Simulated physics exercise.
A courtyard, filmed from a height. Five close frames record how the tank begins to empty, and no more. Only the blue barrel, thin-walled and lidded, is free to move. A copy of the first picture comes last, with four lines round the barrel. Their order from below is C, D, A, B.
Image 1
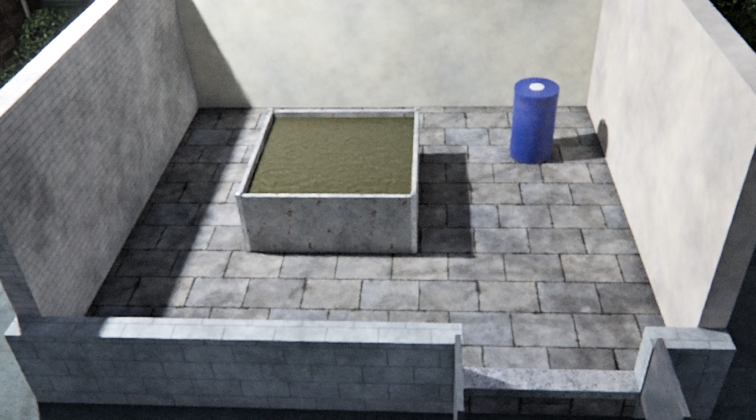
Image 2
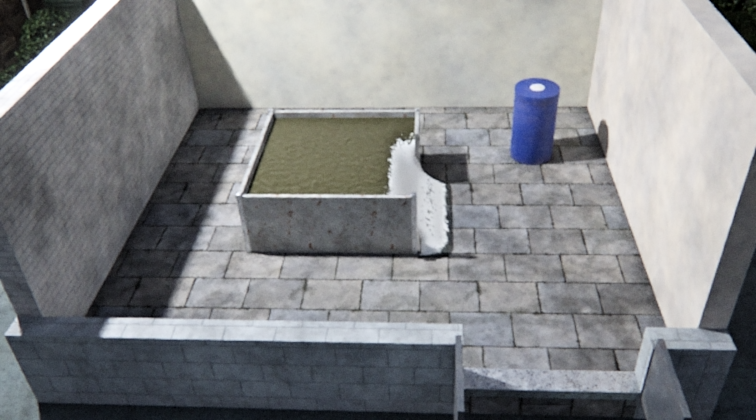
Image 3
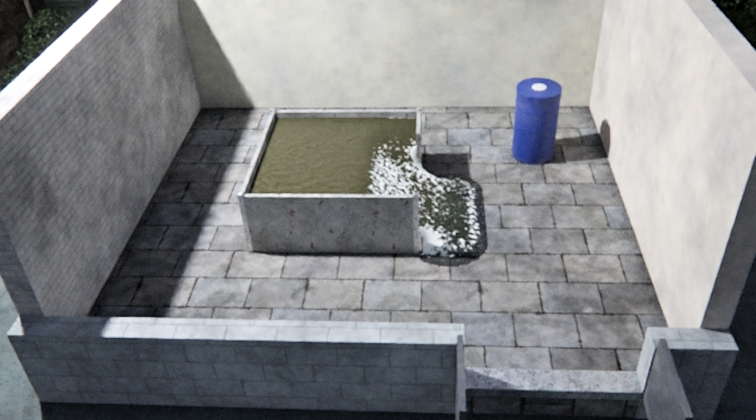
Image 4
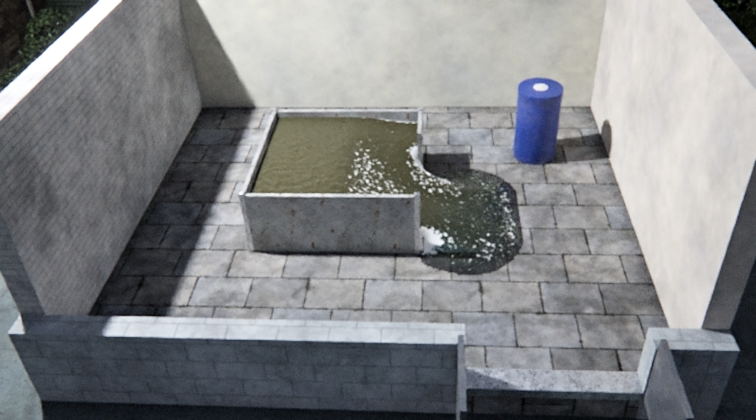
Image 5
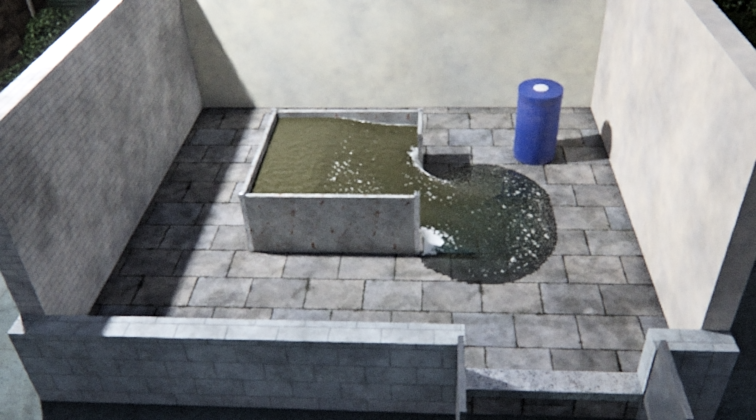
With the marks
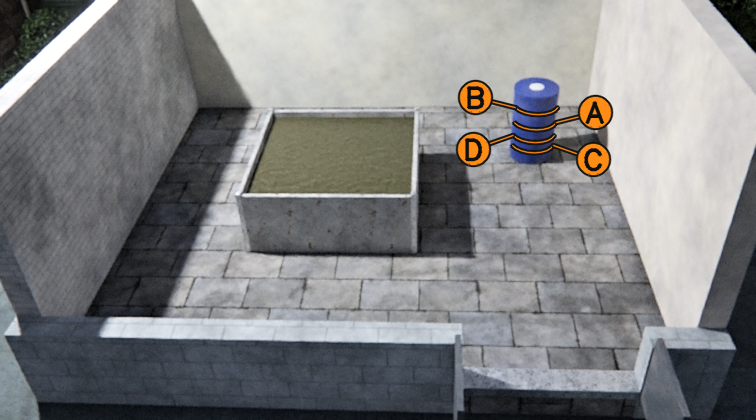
We see a full tank of murky water in a walled, paved yard; water bursts from its right side in a white, foamy rush, then spreads across the paving toward the blue barrel, which stays almost still.
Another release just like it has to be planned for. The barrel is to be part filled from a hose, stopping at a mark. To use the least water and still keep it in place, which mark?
Go for C.
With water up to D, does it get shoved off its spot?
No, not at all.
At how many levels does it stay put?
All of them.
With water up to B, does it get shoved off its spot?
No.
On the marked copy, A at (536, 129); B at (538, 114); C at (534, 152); D at (535, 142); from the bottom up C, D, A, B.
With A, it does not move.
With B, it does not move.
With C, it does not move.
With D, it does not move.
